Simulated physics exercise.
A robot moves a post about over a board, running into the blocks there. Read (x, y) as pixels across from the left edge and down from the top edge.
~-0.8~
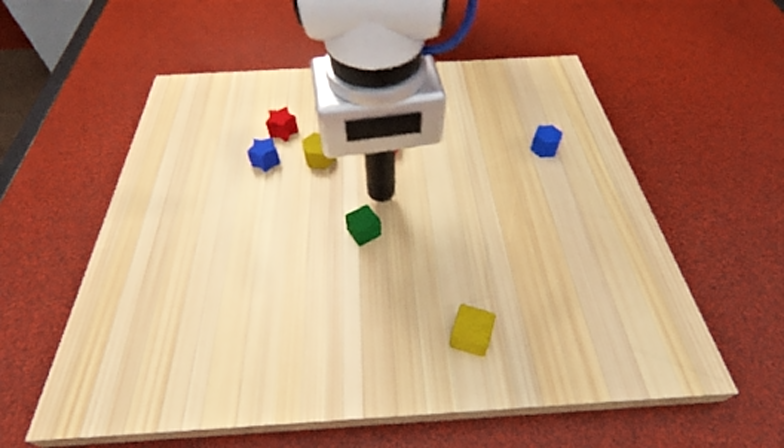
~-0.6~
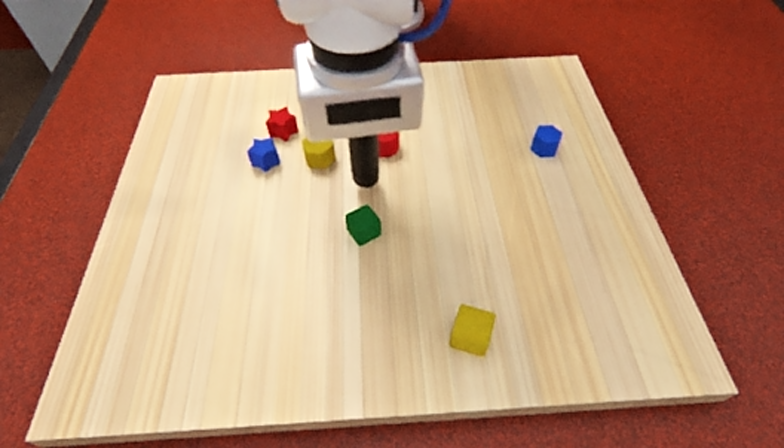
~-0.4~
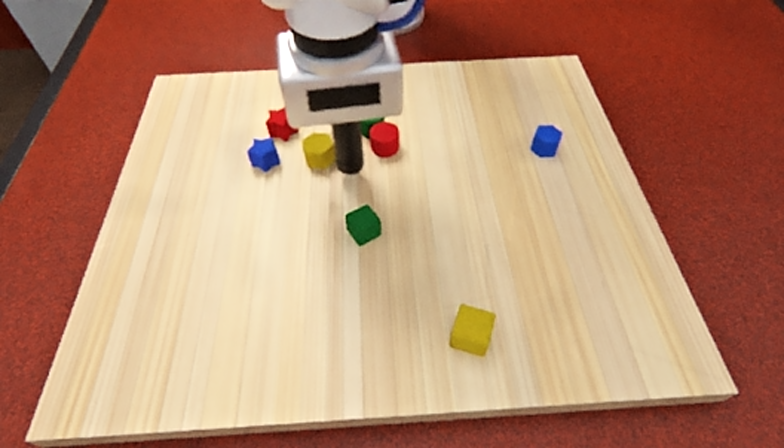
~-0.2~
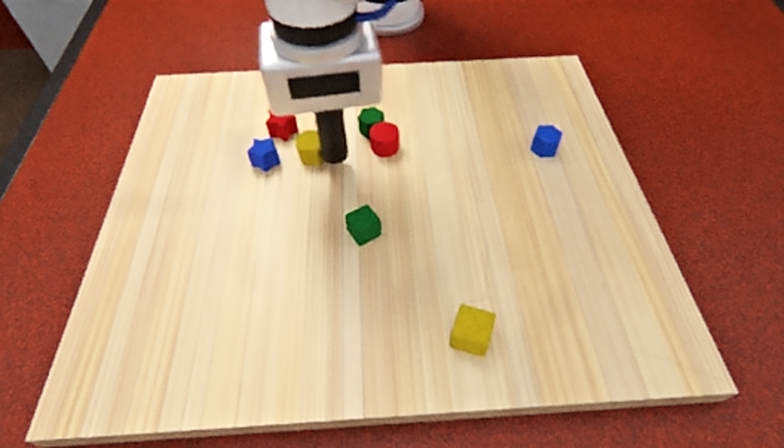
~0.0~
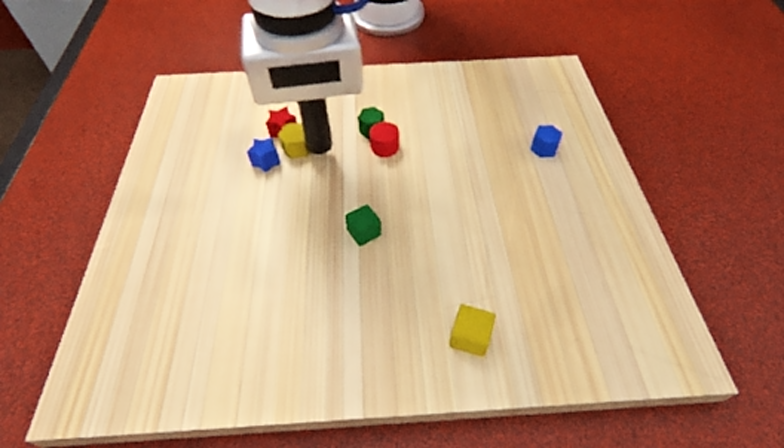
Robot arm moving a black post up and left across a wooden board, pushing a yellow block toward the red star block.
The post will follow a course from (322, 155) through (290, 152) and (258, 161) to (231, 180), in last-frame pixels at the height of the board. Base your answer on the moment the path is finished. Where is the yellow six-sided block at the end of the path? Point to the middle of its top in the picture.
The centre of its top will be at (250, 125).
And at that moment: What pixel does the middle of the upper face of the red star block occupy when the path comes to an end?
The centre of its top face lies at (266, 108).
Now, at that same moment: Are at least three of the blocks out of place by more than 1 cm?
Going by the path, yes.
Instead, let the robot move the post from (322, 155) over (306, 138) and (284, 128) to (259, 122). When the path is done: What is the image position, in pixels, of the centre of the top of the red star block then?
At roughly (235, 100).
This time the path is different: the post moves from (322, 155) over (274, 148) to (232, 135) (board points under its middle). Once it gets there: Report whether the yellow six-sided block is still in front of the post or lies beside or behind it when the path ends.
It stays on the post's front.
What follows on the original path. One third of the way, post at (286, 143); blue star block at (255, 146), turned 50° anticlockwise; red star block at (268, 109), turned 55° clockwise; yellow six-sided block at (264, 127), turned 20° clockwise.
Two thirds of the way, post at (255, 152); blue star block at (229, 155), turned 80° anticlockwise; red star block at (266, 108), turned 70° clockwise; yellow six-sided block at (250, 125), turned 50° clockwise.
At the end, post at (227, 171); blue star block at (199, 170), turned 65° anticlockwise; red star block at (266, 108), turned 70° clockwise; yellow six-sided block at (250, 125), turned 50° clockwise; green six-sided block in place.
